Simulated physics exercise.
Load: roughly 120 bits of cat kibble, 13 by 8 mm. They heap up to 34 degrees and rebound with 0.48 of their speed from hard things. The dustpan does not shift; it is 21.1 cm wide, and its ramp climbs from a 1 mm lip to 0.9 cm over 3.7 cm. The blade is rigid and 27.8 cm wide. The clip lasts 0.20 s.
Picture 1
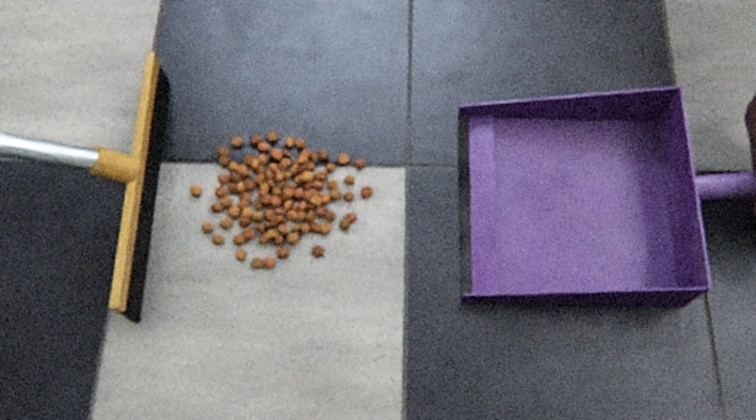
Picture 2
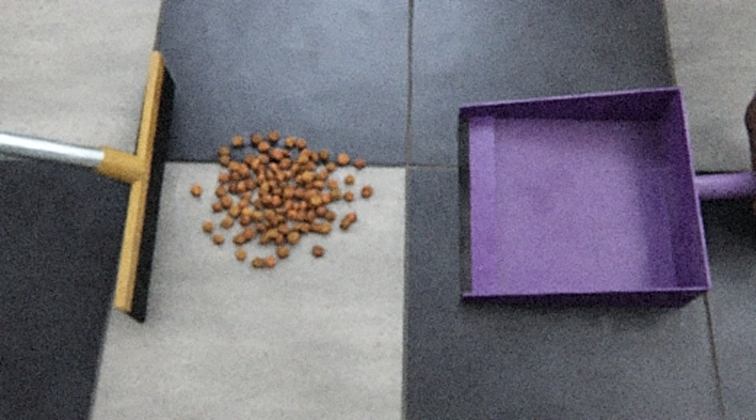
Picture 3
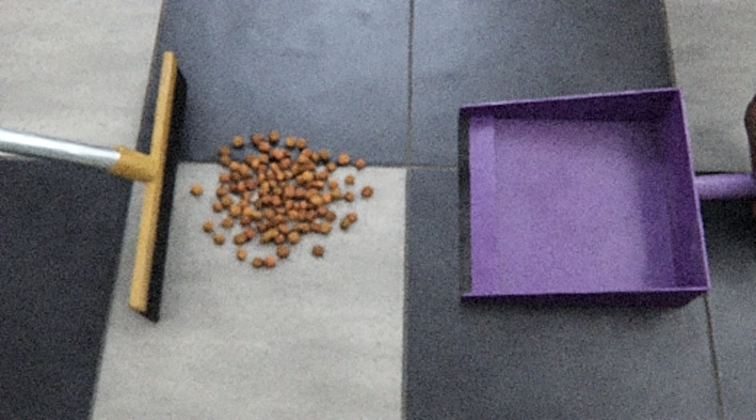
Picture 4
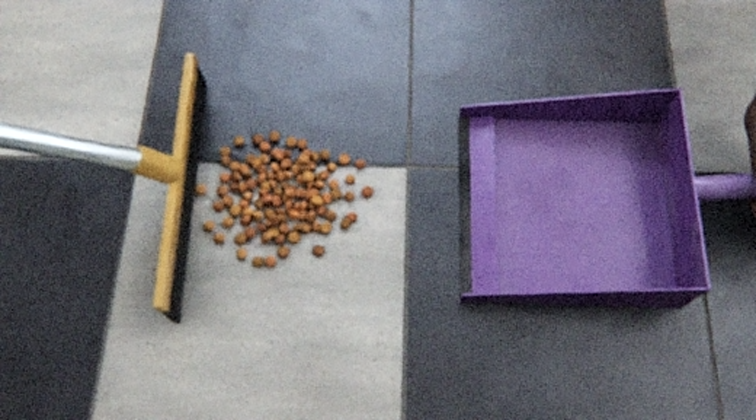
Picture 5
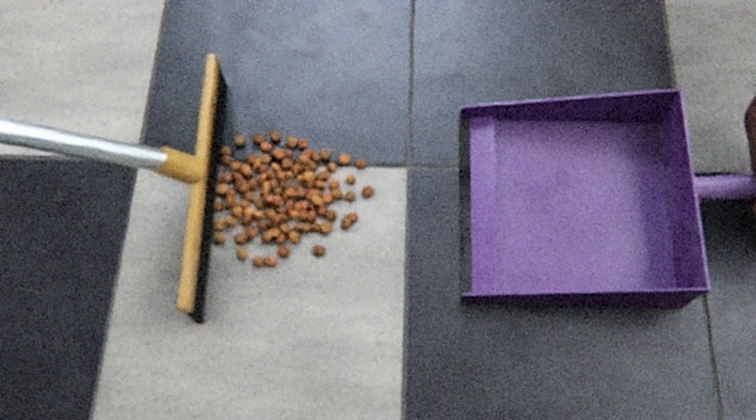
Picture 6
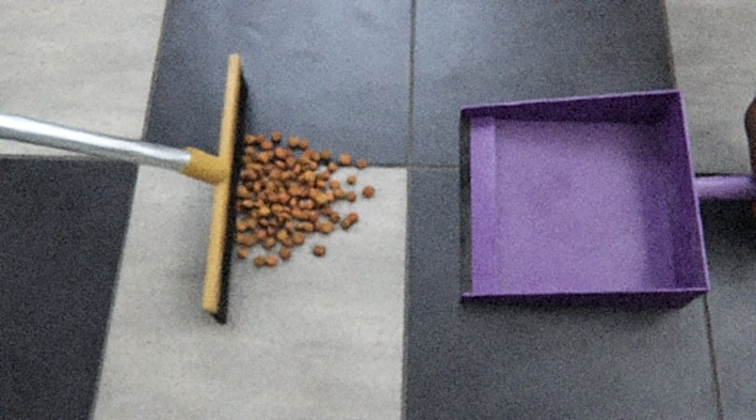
Purple dustpan resting on dark tiles while a wooden-edged broom slides right across the floor, pushing into a pile of brown kibble.
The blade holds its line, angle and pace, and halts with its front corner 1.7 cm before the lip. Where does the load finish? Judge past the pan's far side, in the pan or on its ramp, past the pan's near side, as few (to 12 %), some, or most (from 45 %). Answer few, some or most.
Far side: Few, pan: Most, near side: Few.
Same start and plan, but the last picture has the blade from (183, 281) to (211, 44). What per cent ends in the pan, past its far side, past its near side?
Pan 30, far 30, near 0.
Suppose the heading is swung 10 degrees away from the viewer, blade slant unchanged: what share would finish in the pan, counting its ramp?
In that case some 55 per cent.
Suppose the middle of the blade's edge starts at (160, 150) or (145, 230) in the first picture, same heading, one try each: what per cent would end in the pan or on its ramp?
About 50 and 45 per cent.
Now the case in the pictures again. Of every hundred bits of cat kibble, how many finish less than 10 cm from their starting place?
About 0 per cent.
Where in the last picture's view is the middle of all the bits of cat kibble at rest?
Near (466, 199).
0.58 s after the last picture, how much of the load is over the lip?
Some 50 per cent.
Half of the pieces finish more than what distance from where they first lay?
About 20 cm.
Then, 0.19 s after the last picture, middle of the blade 13 cm from the lip; 0 % over the lip, far side 0 %, near side 0 %.
Then, 0.33 s after the last picture, middle of the blade 5 cm from the lip; 5 % over the lip, far side 5 %, near side 0 %.
Then, 0.58 s after the last picture, middle of the blade 2 cm from the lip; 50 % over the lip, far side 5 %, near side 5 %.
In the end, far side 5 %, pan 50 %, near side 5 %, in front of the lip or behind the blade 40 %.
